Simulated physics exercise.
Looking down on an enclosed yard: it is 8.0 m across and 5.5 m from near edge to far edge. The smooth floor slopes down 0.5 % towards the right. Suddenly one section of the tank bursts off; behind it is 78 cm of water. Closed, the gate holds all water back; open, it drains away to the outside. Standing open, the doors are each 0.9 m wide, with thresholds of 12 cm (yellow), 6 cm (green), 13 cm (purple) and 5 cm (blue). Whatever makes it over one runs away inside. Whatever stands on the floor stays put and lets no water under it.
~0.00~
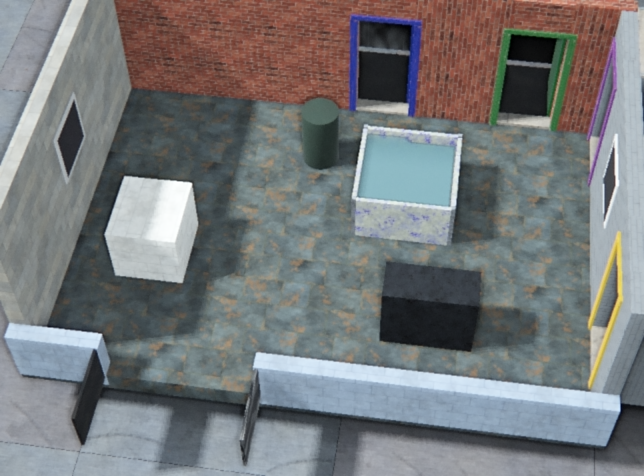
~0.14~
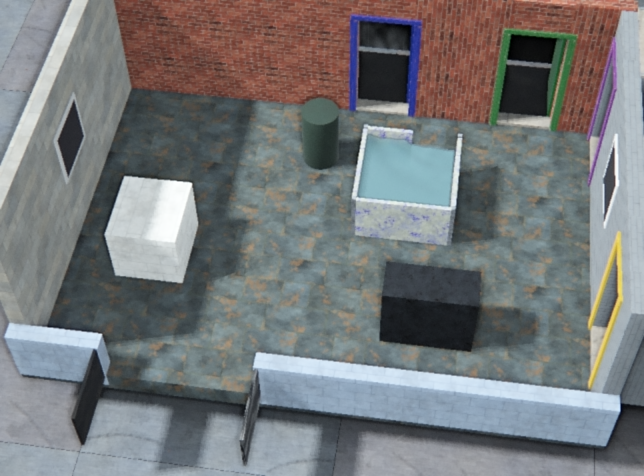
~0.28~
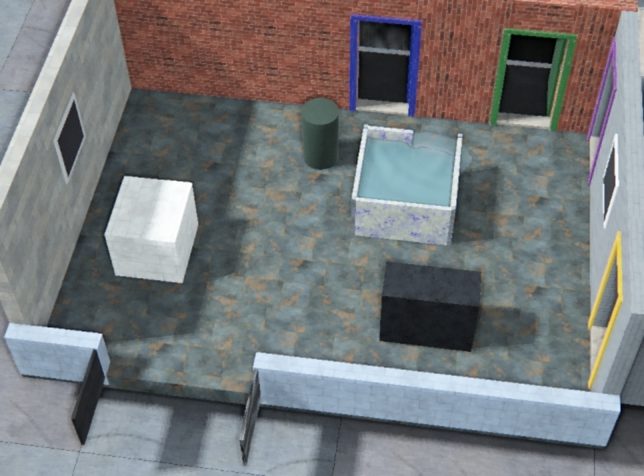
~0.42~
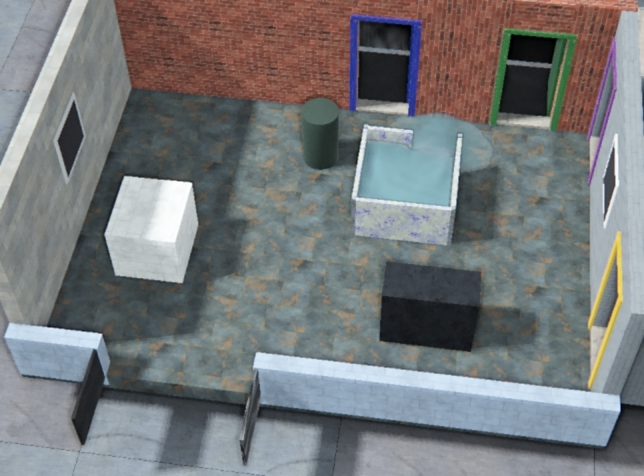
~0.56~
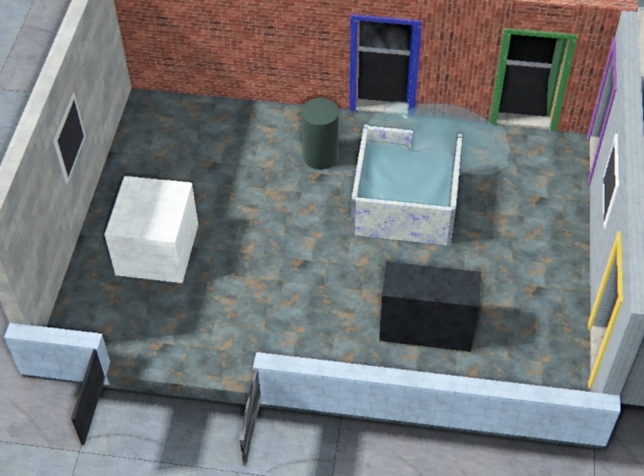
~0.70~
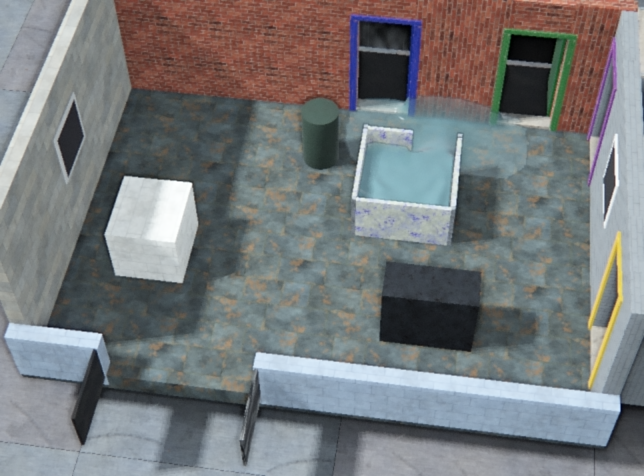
In a walled yard with a brick back wall, a square tank of blue-green water stands still between a dark green cylinder, a black block and a white block. Part of its far side disappears, and water pours out behind it, spreading in a thin sheet across the floor, mostly towards the right.
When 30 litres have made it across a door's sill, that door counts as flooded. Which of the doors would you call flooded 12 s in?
I would call the yellow door not flooded; I would call the green door flooded; I would call the purple door flooded; I would call the blue door flooded.
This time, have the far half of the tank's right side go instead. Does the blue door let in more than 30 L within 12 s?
In that case, blue door: Less than that.
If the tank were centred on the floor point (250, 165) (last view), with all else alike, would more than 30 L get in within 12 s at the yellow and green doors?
Relative to the limit, yellow is within it and green is within it.
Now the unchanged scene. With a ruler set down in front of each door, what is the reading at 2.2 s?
Centimetres: Yellow 0 / green 12 / purple 25 / blue 14.
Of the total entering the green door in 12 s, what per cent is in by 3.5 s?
About 85 per cent.
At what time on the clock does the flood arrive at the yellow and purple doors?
Arrival: Yellow 3.4 s, purple 1.3 s.
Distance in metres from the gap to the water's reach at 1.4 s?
About 3.0 m.
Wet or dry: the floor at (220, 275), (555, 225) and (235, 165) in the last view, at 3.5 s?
Point 1: Unreached; point 2: Reached; point 3: Reached.
After 1.4 s water covers 10 % of the floor and is deepest (44 cm) near (437, 124); yellow door not reached, green door 16 cm at the sill, 14 L in, purple door 4 cm at the sill, 1 L in, blue door 17 cm at the sill, 38 L in.
After 2.2 s water covers 20 % of the floor and is deepest (30 cm) near (437, 124); yellow door not reached, green door 12 cm at the sill, 41 L in, purple door 25 cm at the sill, 56 L in, blue door 14 cm at the sill, 82 L in.
After 3.5 s water covers 35 % of the floor and is deepest (22 cm) near (437, 124); yellow door 2 cm at the sill, 0 L in, green door 10 cm at the sill, 59 L in, purple door 19 cm at the sill, 116 L in, blue door 10 cm at the sill, 118 L in.
After 7.0 s water covers 60 % of the floor and is deepest (10 cm) near (564, 145); yellow door 3 cm at the sill, 0 L in, green door 6 cm at the sill, 69 L in, purple door 9 cm at the sill, 142 L in, blue door 6 cm at the sill, 142 L in.
After 12.0 s water covers 95 % of the floor and is deepest (6 cm) near (586, 420); yellow door 6 cm at the sill, 0 L in, green door 3 cm at the sill, 70 L in, purple door 5 cm at the sill, 142 L in, blue door 2 cm at the sill, 143 L in.
